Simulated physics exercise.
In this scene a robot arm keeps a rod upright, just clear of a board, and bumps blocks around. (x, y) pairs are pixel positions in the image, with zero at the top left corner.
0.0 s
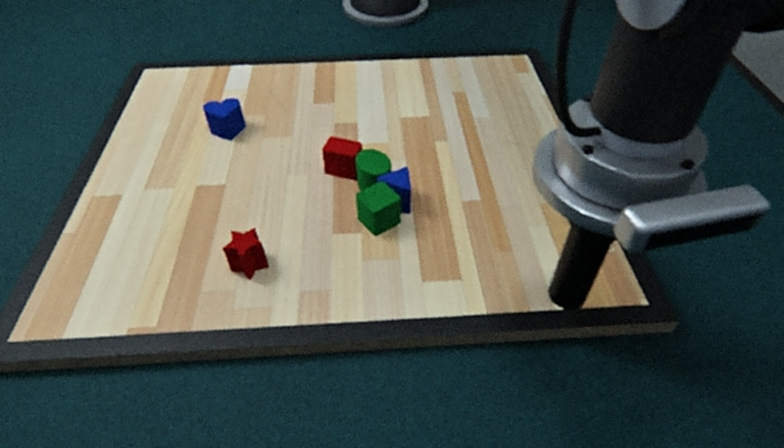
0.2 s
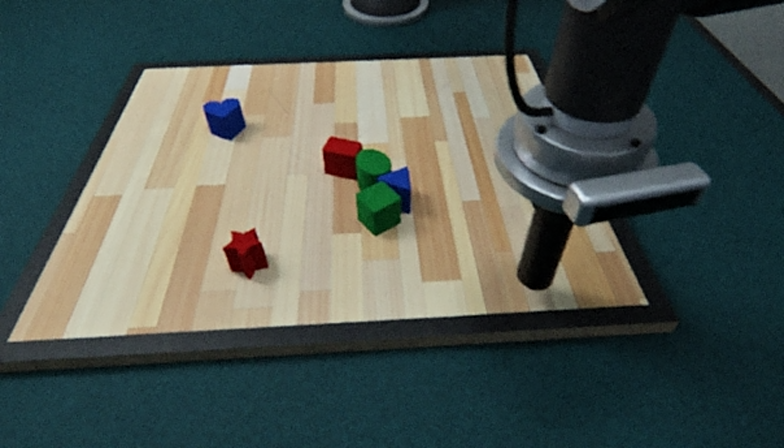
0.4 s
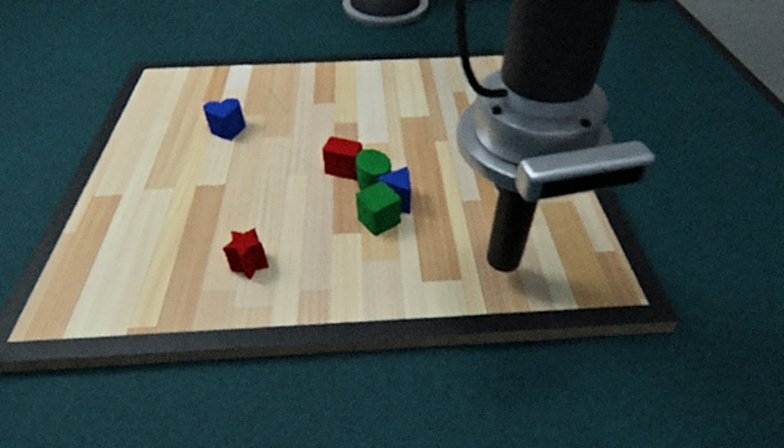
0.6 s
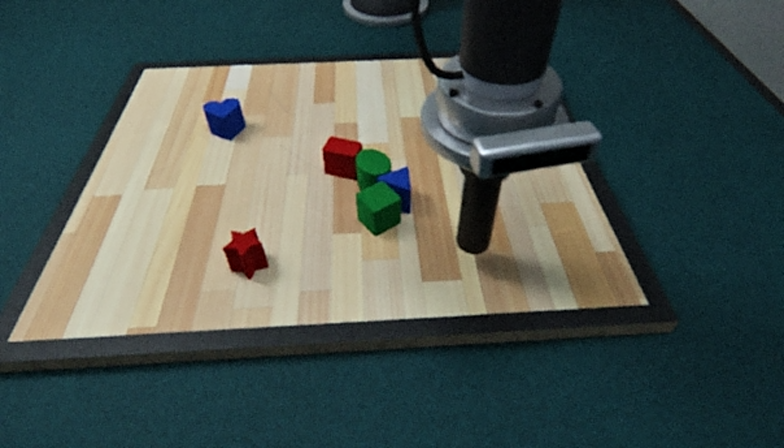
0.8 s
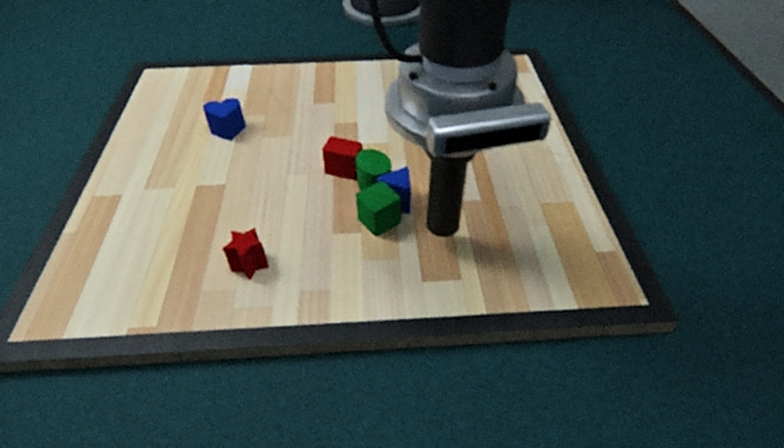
A robot arm moves its dark rod left over the board toward the still, clustered blocks.
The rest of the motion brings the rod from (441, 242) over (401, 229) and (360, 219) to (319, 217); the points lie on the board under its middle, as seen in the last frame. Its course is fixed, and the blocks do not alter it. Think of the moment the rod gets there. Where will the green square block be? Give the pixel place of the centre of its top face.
I'd say the green square block ends with its top centre at (299, 174).
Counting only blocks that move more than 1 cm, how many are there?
In total, one block gets moved by over 1 cm.
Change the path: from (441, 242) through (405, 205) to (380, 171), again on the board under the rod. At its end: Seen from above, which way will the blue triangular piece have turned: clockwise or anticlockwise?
It is turned anticlockwise.
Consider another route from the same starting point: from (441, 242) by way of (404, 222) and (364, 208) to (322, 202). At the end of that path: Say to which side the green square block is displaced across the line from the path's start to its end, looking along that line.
It shifts leftward.
The first path, step by step. One third of the way, rod at (400, 214); green square block at (372, 192).
Two thirds of the way, rod at (359, 204); green square block at (332, 182).
At the end, rod at (316, 202); green square block at (299, 174), turned 20° clockwise; blue triangular piece still.
